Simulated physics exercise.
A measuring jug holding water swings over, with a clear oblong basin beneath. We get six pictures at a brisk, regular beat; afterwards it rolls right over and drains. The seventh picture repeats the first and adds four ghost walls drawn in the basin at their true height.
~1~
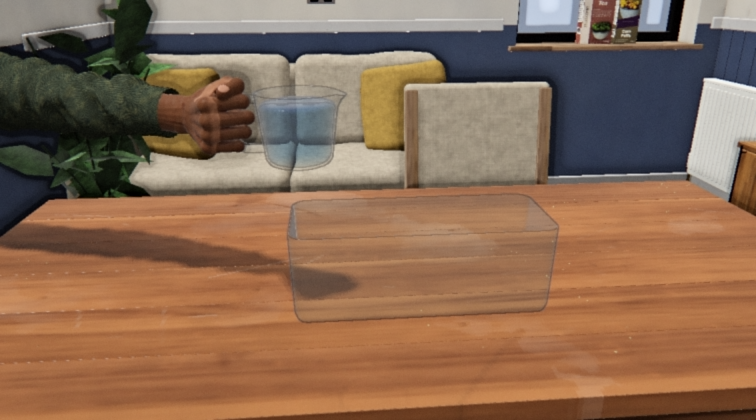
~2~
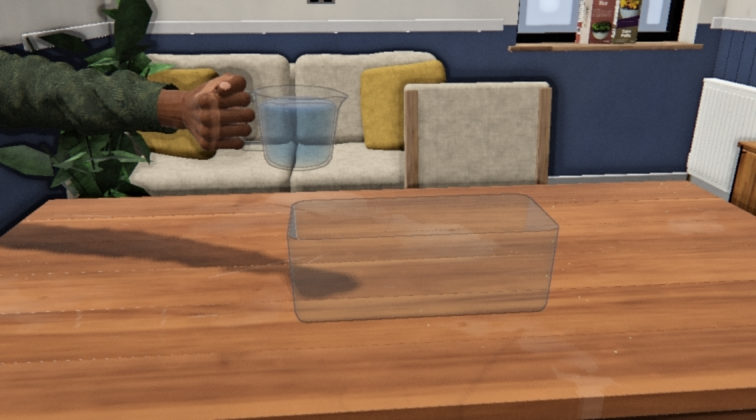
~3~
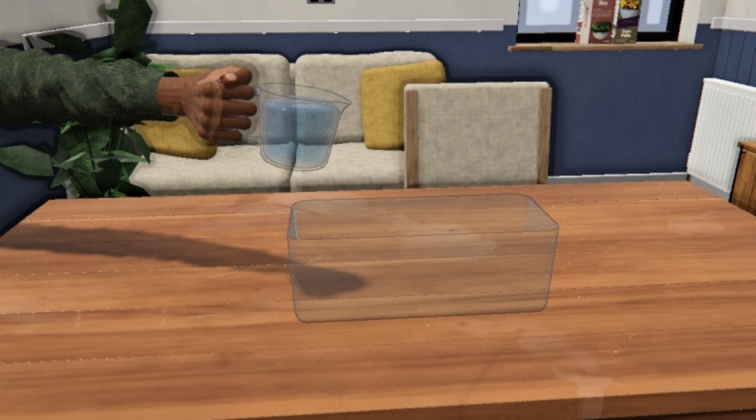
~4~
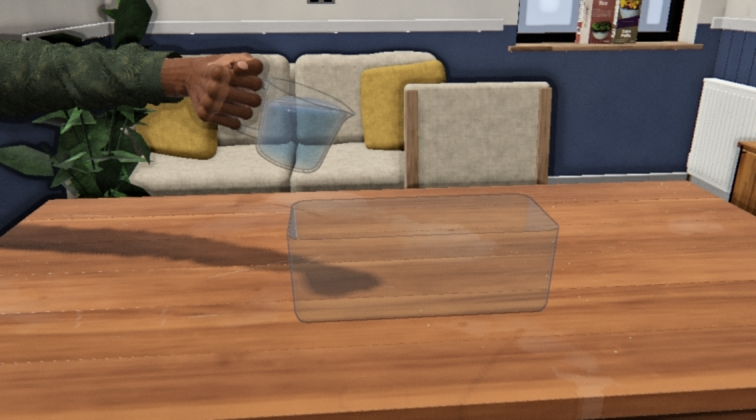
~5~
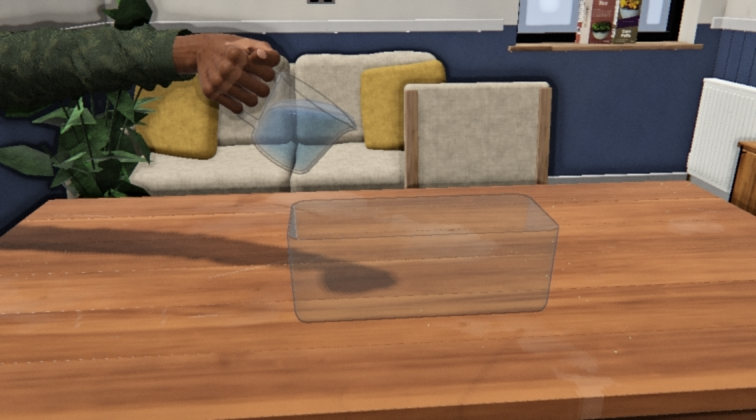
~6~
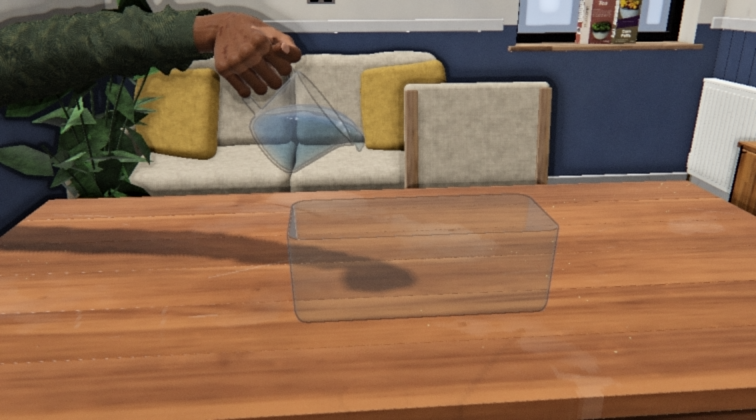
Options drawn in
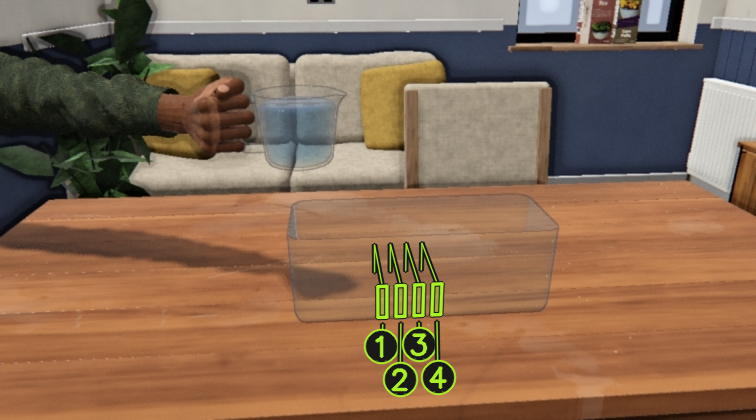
In a lounge with a sofa, a hand tilting a clear jug of water rightward above an empty transparent basin on a wooden table.
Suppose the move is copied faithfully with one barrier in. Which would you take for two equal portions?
It is 1.
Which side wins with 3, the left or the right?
More ends on the left.
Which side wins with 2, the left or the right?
The left one.
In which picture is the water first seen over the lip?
Picture 5.
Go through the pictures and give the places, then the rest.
Upright, lip at (345, 94); basin from (295, 319) to (546, 307); nothing has left yet, in the first picture.
Tipped about 3°, lip at (347, 96); nothing has left yet, in the second picture.
Tipped about 10°, lip at (350, 102); nothing has left yet, in the third picture.
Tipped about 21°, lip at (354, 113); nothing has left yet, in the fourth picture.
Tipped about 36°, lip at (356, 128); water is over the lip, down to (356, 128), in the fifth picture.
Tipped about 53°, lip at (353, 144); water is over the lip, down to (359, 149), in the sixth picture.
On the marked copy, 1 at (382, 324); 2 at (400, 323); 3 at (419, 322); 4 at (436, 321).
For place 1, about 49 % ends left of the wall and 48 % right of it; 3 % is lost outside.
For place 2, about 75 % ends left of the wall and 23 % right of it.
For place 3, about 87 % ends left of the wall and 8 % right of it; 5 % is lost outside.
For place 4, about 86 % ends left of the wall and 10 % right of it; 4 % is lost outside.
